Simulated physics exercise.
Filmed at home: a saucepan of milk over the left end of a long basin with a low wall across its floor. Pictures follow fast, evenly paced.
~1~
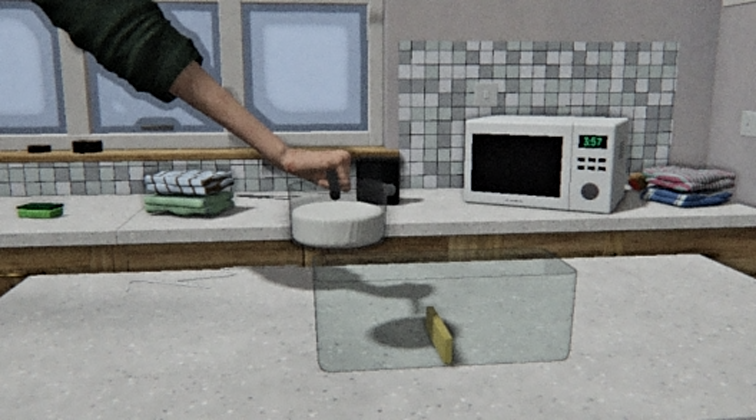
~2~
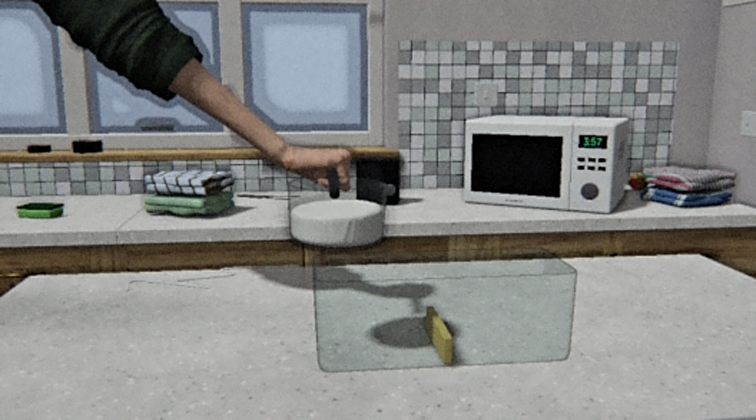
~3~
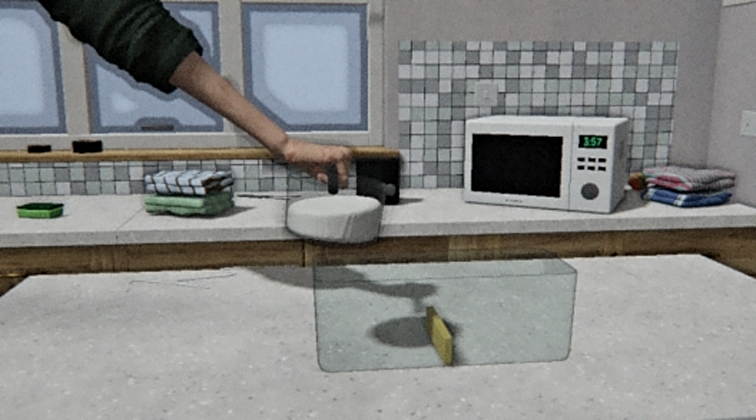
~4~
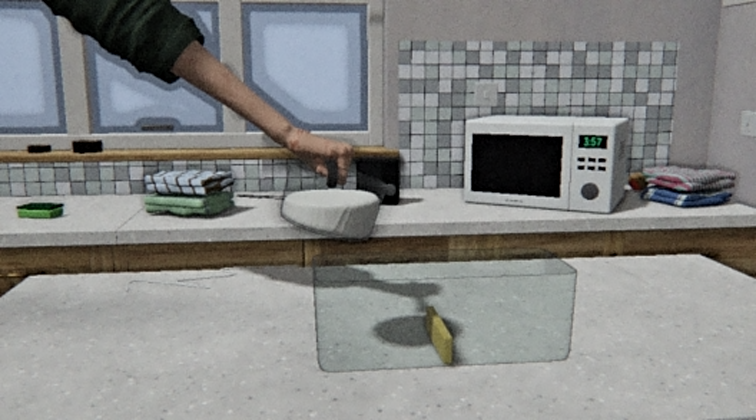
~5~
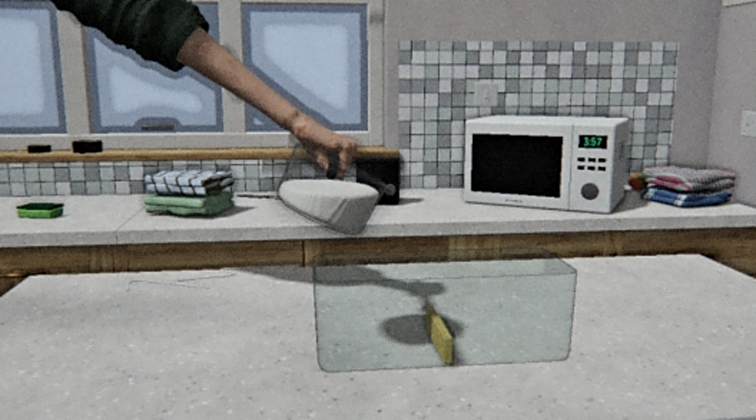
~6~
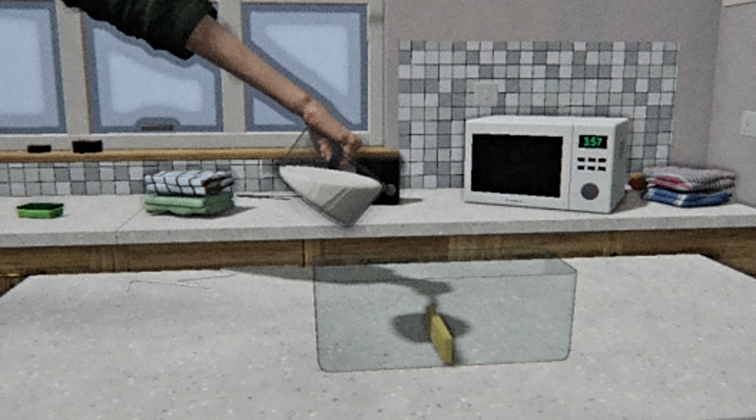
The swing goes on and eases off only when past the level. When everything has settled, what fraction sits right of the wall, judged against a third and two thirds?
The share right of the wall does go past two thirds.
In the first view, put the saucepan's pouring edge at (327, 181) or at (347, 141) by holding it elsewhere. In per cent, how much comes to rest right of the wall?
5 %, then 40 %.
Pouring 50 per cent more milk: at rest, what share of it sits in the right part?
About 80 in a hundred.
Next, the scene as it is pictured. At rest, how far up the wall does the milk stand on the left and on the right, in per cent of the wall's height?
Once it is still, the left part shows 10 per cent and the right part 50.
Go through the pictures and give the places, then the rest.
In the first picture, it leans 0°; its right rim is at (386, 186); the milk meets the walls at (292, 211) and (383, 208); the long basin's rim runs from (314, 269) to (561, 261); the wall's top is at (438, 322).
In the second picture, it leans 2°; its right rim is at (386, 186); the milk meets the walls at (291, 210) and (382, 206).
In the third picture, it leans 7°; its right rim is at (385, 186); the milk meets the walls at (289, 206) and (381, 202).
In the fourth picture, it leans 15°; its right rim is at (385, 186); the milk meets the walls at (284, 198) and (379, 196).
In the fifth picture, it leans 26°; its right rim is at (385, 186); the milk meets the walls at (279, 184) and (379, 190).
In the sixth picture, it leans 39°; its right rim is at (384, 186); the milk meets the walls at (279, 168) and (382, 182).
A moment on, the saucepan is tipped on its side and 49 per cent is still to pour, 5 is left of the wall and 2 right of it.
Next, the saucepan is tipped on its side and 15 per cent is still to pour, 6 is left of the wall and 62 right of it.
Then the saucepan is tipped on its side and 5 per cent is still to pour, 11 is left of the wall and 79 right of it.
Later the saucepan is tipped on its side and 2 per cent is still to pour, 14 is left of the wall and 82 right of it.
In the end 15 per cent lies left of the wall, 83 right of it and 1 outside.
